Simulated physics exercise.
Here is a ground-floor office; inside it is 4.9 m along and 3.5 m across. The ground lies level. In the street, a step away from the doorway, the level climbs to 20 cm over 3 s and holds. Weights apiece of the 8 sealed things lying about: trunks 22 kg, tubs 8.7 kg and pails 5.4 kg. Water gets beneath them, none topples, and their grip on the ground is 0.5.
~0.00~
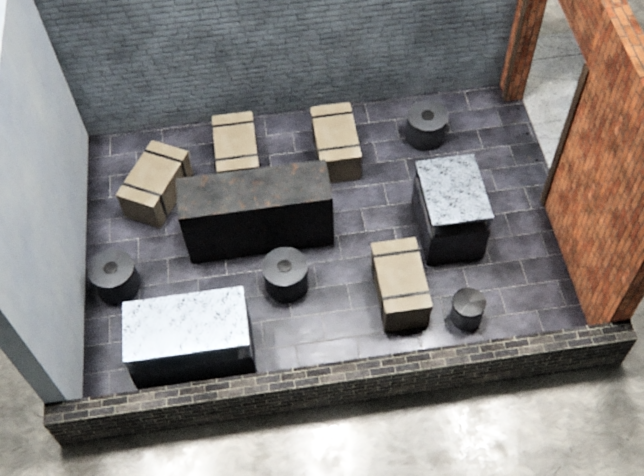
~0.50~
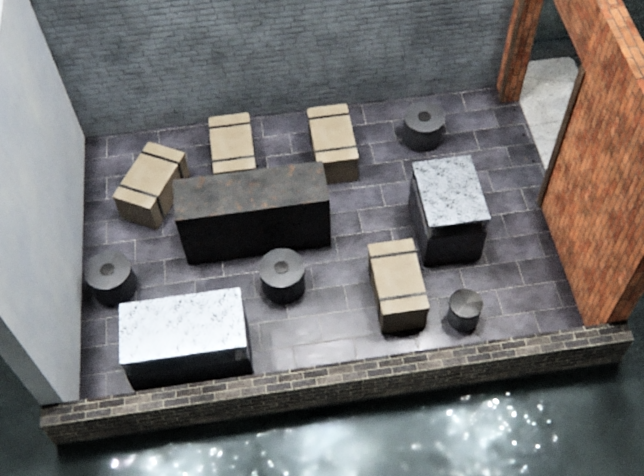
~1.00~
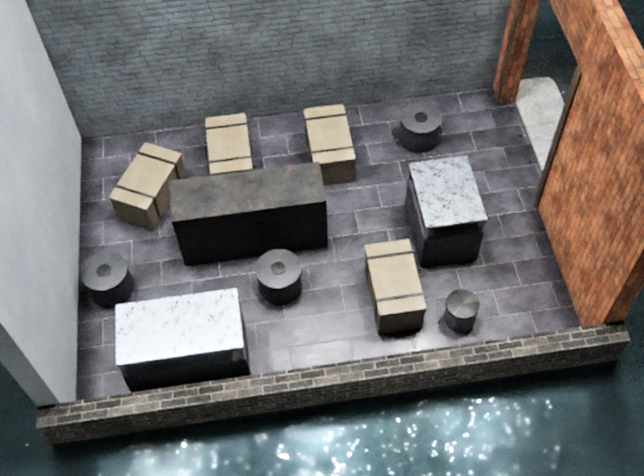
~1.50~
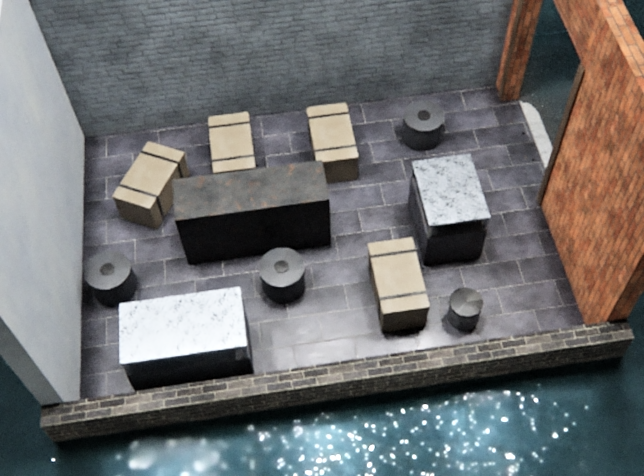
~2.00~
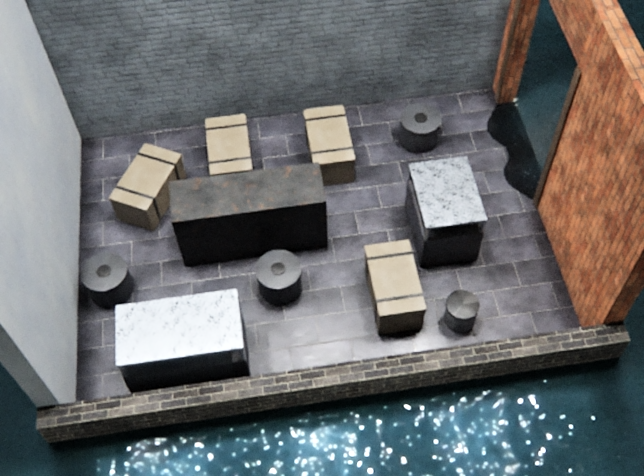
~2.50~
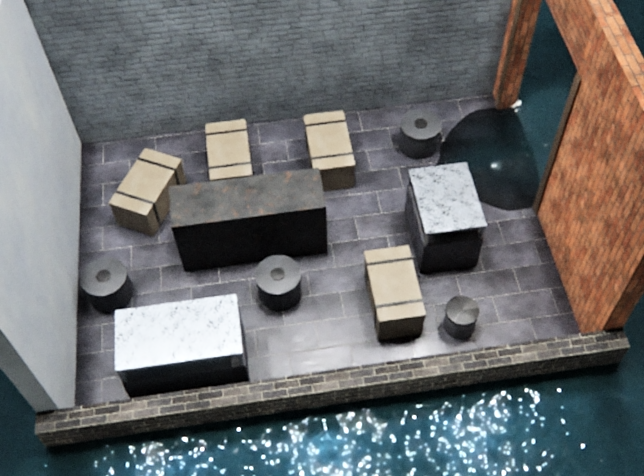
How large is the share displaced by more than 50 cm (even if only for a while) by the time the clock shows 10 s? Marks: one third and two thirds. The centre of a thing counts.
That comes to one to two thirds.
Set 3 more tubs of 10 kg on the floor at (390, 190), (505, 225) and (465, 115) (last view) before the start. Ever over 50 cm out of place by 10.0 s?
In that order: Over, less, more.
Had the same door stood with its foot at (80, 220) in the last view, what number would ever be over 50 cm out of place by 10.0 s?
In that case 4 of them.
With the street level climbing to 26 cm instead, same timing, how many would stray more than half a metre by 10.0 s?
In that case 6 of them.
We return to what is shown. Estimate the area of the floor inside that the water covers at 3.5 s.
About 3.0 m2.
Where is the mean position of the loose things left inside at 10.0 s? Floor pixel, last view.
Around (238, 245).
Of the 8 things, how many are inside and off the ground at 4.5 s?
At that moment 1.
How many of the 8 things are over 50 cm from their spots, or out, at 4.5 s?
1 of them.
After 3.5 s 0 of 8 are over 50 cm from their spots; 0 afloat.
After 4.5 s 1 of 8 are over 50 cm from their spots; 1 afloat.
After 7.0 s 4 of 8 are over 50 cm from their spots; 4 afloat.
After 10.0 s 5 of 8 are over 50 cm from their spots, and 5 have been at some point; 5 afloat.
